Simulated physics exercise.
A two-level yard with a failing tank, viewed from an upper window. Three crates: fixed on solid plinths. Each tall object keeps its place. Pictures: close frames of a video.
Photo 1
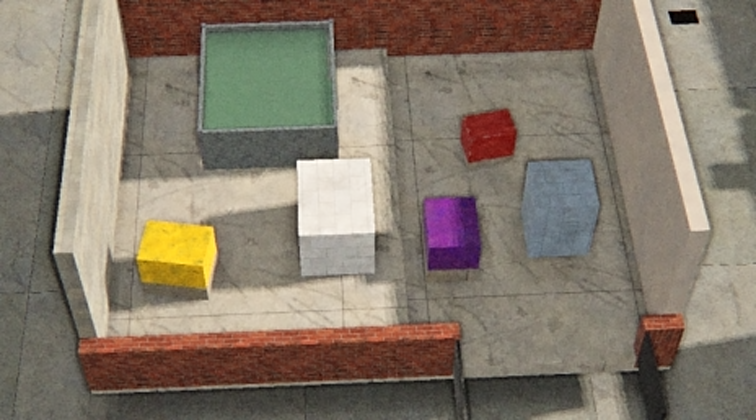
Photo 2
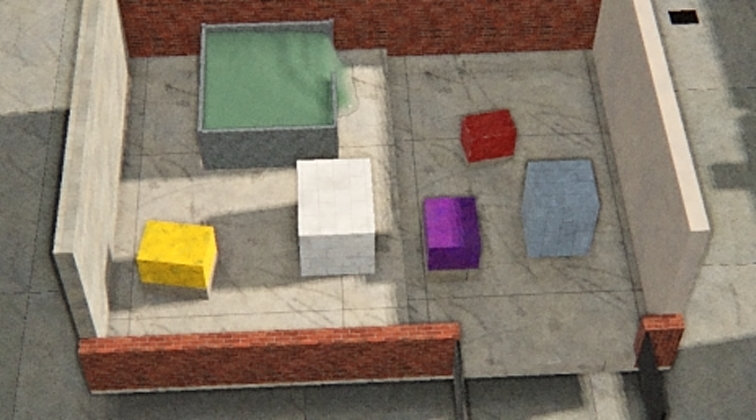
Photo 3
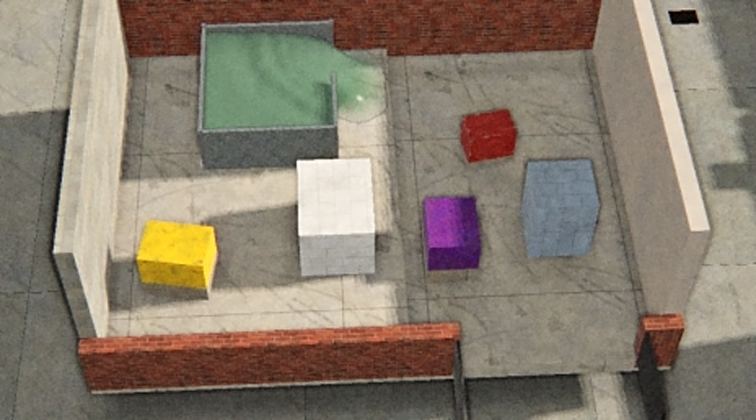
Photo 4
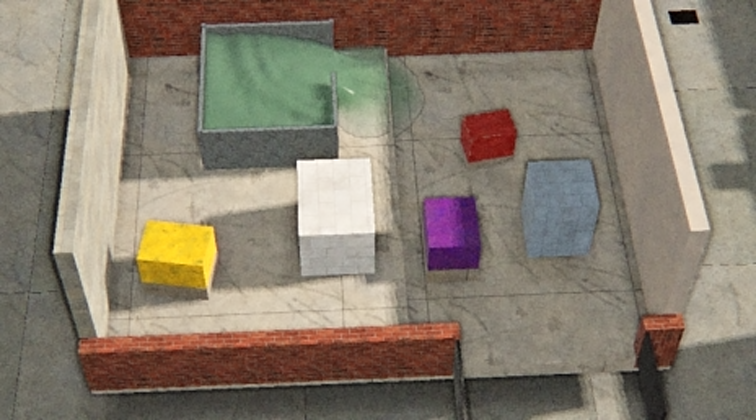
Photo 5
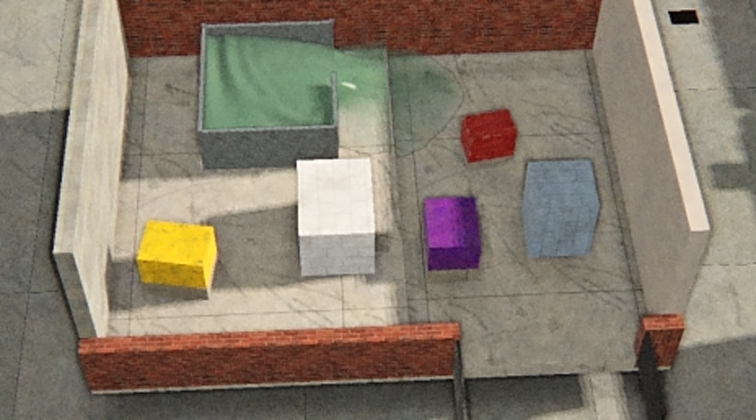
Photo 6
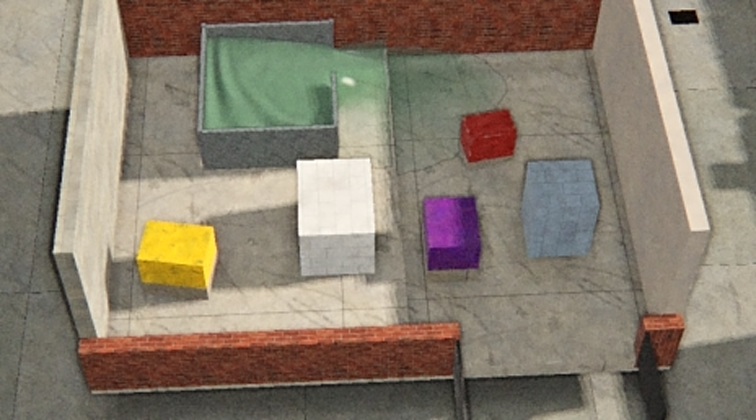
Green water sat still in a gray tank, then poured out through a gap in its right side and spread rightward across the walled yard's floor, passing behind the small red block.
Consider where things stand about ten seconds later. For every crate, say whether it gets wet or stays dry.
Outcome: Red crate: Too low. Yellow crate: High enough. Purple crate: High enough.
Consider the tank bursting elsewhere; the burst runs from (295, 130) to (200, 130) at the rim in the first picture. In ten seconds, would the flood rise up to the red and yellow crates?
As I see it, the red crate is not reached, and the yellow crate gets reached.
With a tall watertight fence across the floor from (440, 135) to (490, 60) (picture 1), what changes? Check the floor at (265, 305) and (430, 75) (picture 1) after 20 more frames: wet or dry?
In order, I'd call them bare and inundated.
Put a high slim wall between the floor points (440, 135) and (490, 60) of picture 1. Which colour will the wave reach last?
Yellow-painted one.
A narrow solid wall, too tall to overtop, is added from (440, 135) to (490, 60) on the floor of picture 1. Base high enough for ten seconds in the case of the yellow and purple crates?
Yellow is left untouched; purple is flooded.
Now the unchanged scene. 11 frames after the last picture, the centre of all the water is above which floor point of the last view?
Near pixel (374, 105).
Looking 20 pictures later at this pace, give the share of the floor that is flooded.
Estimated share: Around 45 %.
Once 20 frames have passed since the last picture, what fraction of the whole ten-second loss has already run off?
Near 5 in a hundred.
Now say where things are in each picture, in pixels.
In the first picture, still water in the water tank at (268, 78).
In the second picture, the front is at (347, 112), out from the gap at (331, 72).
In the third picture, water pours out at (331, 74) and has run to (380, 108).
In the fourth picture, water pours out at (331, 75) and has run to (420, 100).
In the fifth picture, the front is at (457, 99), out from the gap at (331, 76).
In the sixth picture, the front is at (499, 81), out from the gap at (331, 75).
A moment on, water covers 25 % of the floor; the red crate water round its plinth, the yellow crate not reached, the purple crate not reached.
Next, water covers 30 % of the floor; the red crate water round its plinth, the yellow crate not reached, the purple crate water round its plinth.
Then, water covers 45 % of the floor; the red crate water round its plinth, the yellow crate not reached, the purple crate water round its plinth.
Later, water covers 55 % of the floor; the red crate water round its plinth, the yellow crate not reached, the purple crate water round its plinth.
In the end, water covers 55 % of the floor; the red crate was topped, the yellow crate stayed above the water, the purple crate stayed above the water.
